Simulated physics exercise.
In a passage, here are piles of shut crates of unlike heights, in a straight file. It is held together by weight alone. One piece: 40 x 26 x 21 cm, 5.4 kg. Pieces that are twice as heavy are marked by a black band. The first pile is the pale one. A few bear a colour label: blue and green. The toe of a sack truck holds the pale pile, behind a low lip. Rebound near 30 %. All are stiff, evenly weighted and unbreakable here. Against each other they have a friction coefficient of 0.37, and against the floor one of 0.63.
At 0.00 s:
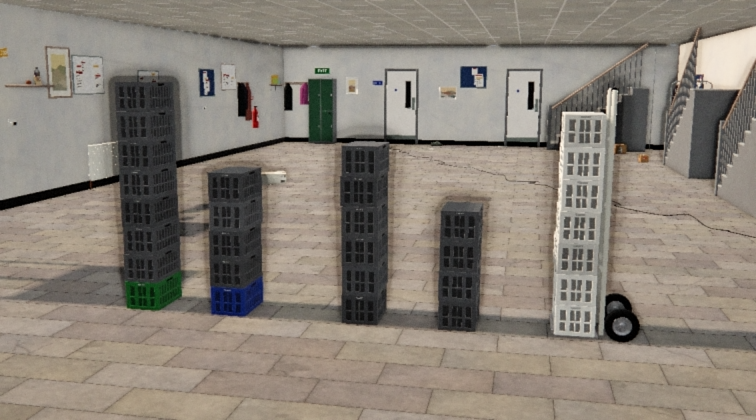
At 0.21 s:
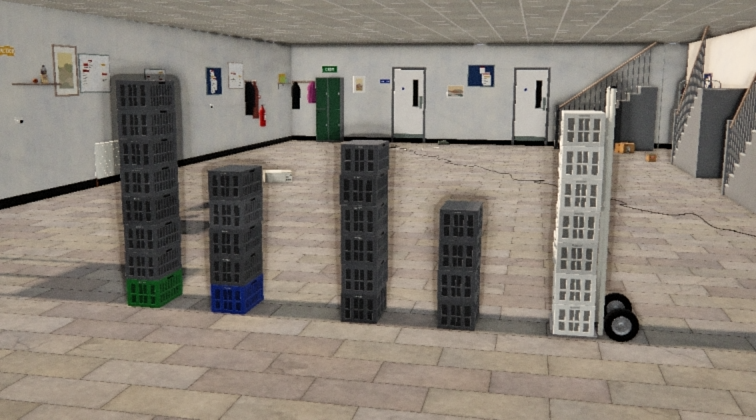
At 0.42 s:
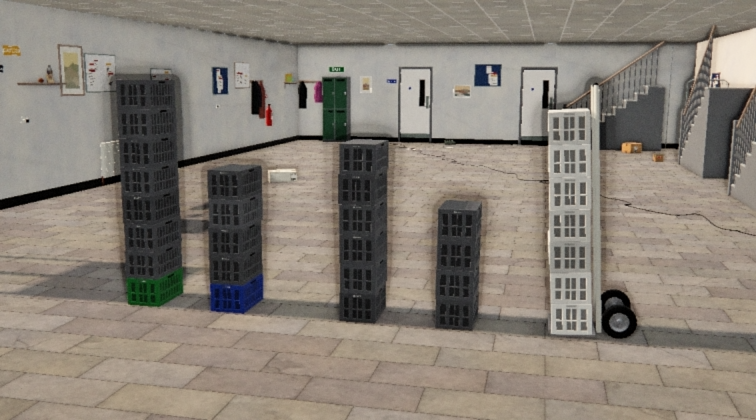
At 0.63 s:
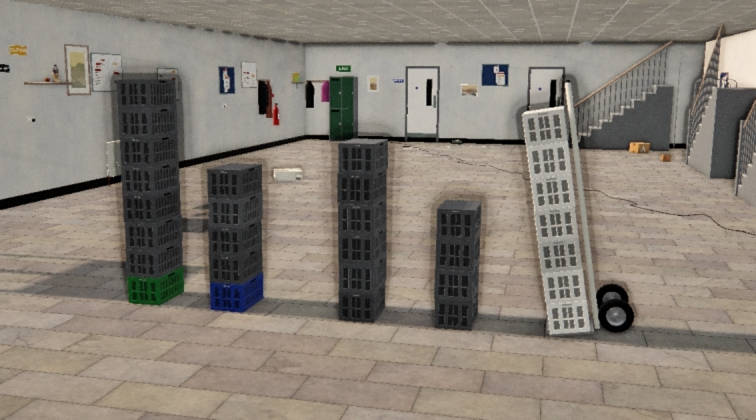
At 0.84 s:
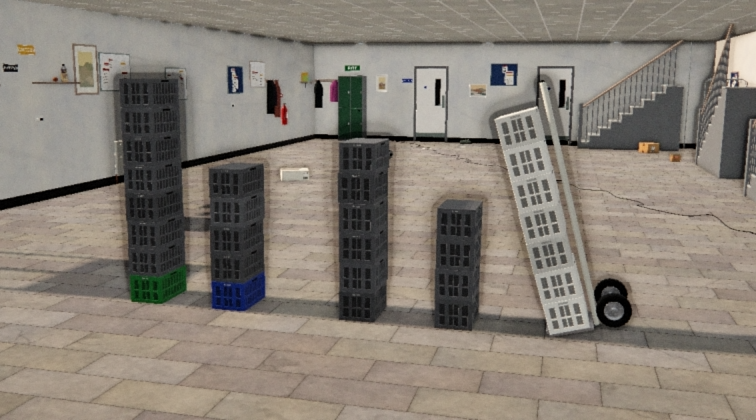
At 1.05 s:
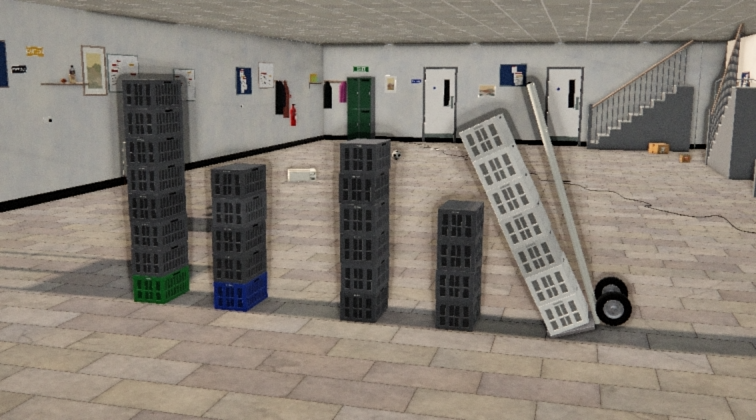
School hallway with five stacks of crates in a row, the white stack on a hand truck leaning left toward the dark ones.
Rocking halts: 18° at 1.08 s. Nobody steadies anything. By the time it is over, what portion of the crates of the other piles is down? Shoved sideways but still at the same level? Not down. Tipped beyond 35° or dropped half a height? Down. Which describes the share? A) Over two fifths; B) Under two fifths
Answer: A.
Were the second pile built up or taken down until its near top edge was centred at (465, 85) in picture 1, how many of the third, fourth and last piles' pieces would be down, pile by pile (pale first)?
Pile by pile that makes third 6, fourth 5, last 7.
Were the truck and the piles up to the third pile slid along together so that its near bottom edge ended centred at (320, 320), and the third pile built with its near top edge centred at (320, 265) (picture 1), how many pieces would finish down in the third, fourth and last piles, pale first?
You'd get third 0, fourth 0 and last 0.
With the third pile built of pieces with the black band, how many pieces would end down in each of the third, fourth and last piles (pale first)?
In that case the third pile has 0 down, the fourth 0, the last 0.
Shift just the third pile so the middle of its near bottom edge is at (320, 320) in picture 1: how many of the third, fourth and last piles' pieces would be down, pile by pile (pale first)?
Then, pile by pile: Third 6, fourth 5, last 7.
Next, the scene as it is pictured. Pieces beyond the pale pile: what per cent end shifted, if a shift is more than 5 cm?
It comes to 85 percent.
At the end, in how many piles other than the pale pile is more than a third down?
That would be 4 of them.
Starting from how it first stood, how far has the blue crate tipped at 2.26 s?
Close to 0° of tilt compared with the start.
By 2.26 s, 7 of the pale pile down; 3 of the 23 other crates down.
By 3.66 s, 7 of the pale pile down; 13 of the 23 other crates down; green crate tilted 24°.
When it is over (5.1 s), 7 of the pale pile down; 19 of the 23 other crates down; green crate moved 7 cm; blue crate unmoved. That is 83 per cent. In pixels of the last frame, middles, green crate near (154, 282), blue crate near (242, 290).
